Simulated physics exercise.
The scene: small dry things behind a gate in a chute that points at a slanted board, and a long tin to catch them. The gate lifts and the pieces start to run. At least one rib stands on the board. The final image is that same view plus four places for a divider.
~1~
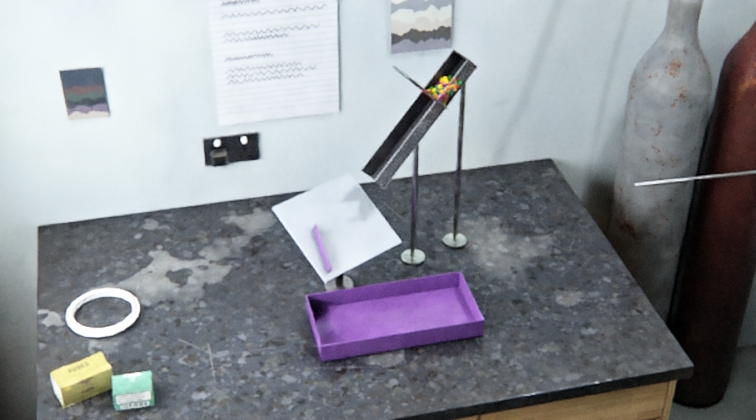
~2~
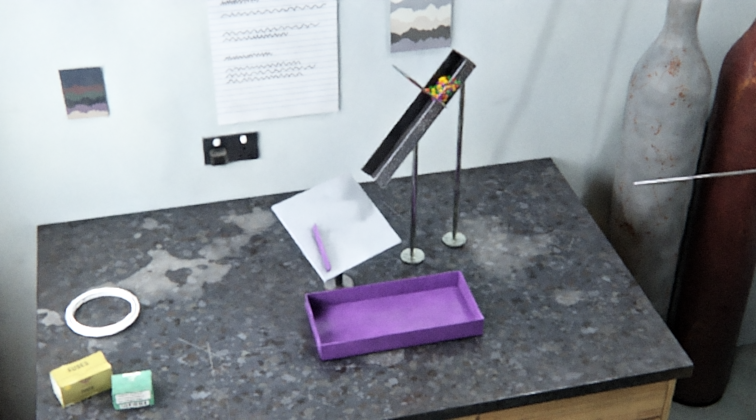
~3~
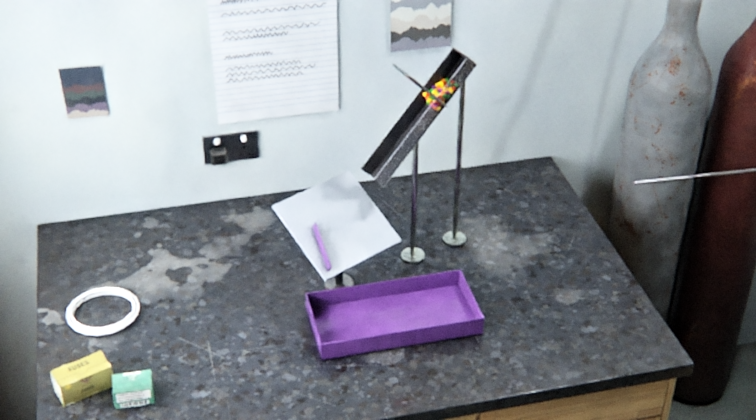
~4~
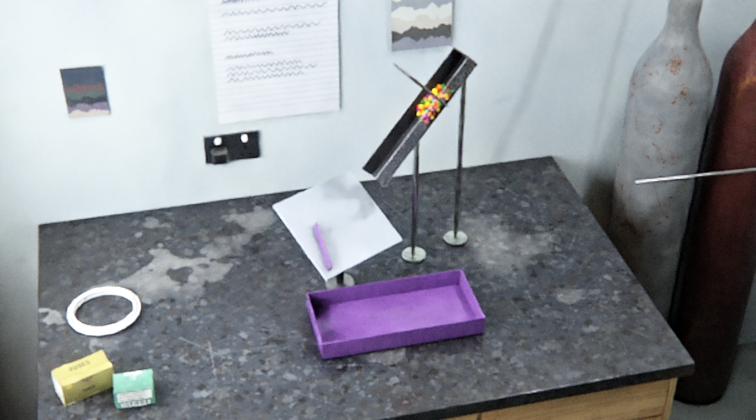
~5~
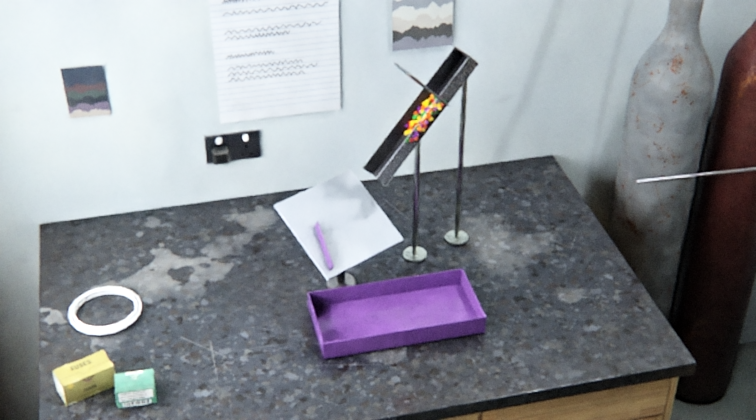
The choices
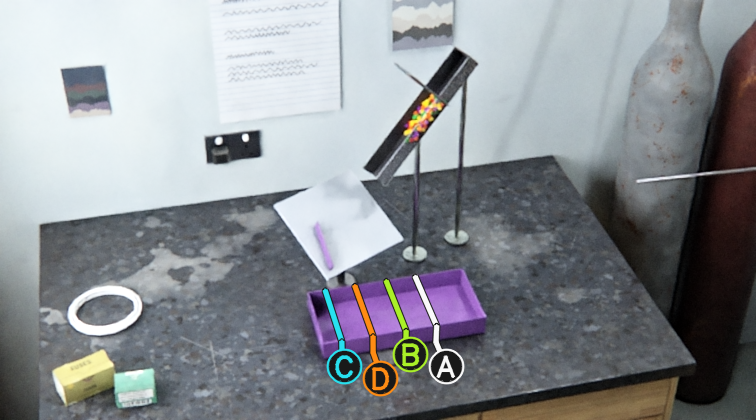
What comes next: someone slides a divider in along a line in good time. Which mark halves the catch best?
The answer is line D.
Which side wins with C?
More lands on the right.
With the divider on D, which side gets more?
Left.
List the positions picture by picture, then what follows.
Load behind the gate (440, 90), round plastic beads; lip of the chute (377, 183), sloping fairly steeply, in the first frame.
Middle of the board (338, 224), tilted fairly steeply; middle of its low edge (364, 261); of its high edge (312, 188), in the second frame.
Front corners of the tin (321, 344) and (484, 318), empty; front of the load (430, 105), in the third frame.
Middle of the load (433, 102); its front (421, 119), roughly a quarter of the way to the lip; rib from (316, 222) to (332, 266), in the fourth frame.
Middle of the load (426, 116); its front (408, 140), roughly half of the way to the lip, in the fifth frame.
On the marked copy, line A crosses the front rim at (436, 325); line B crosses the front rim at (405, 330); line C crosses the front rim at (341, 340); line D crosses the front rim at (372, 335).
For line A, of what is caught, almost all on the left of the divider, just a few on the right.
For line B, of what is caught, almost all on the left of the divider, about a tenth on the right.
For line C, of what is caught, just a few on the left of the divider, almost all on the right.
For line D, of what is caught, roughly two thirds on the left of the divider, roughly a third on the right.
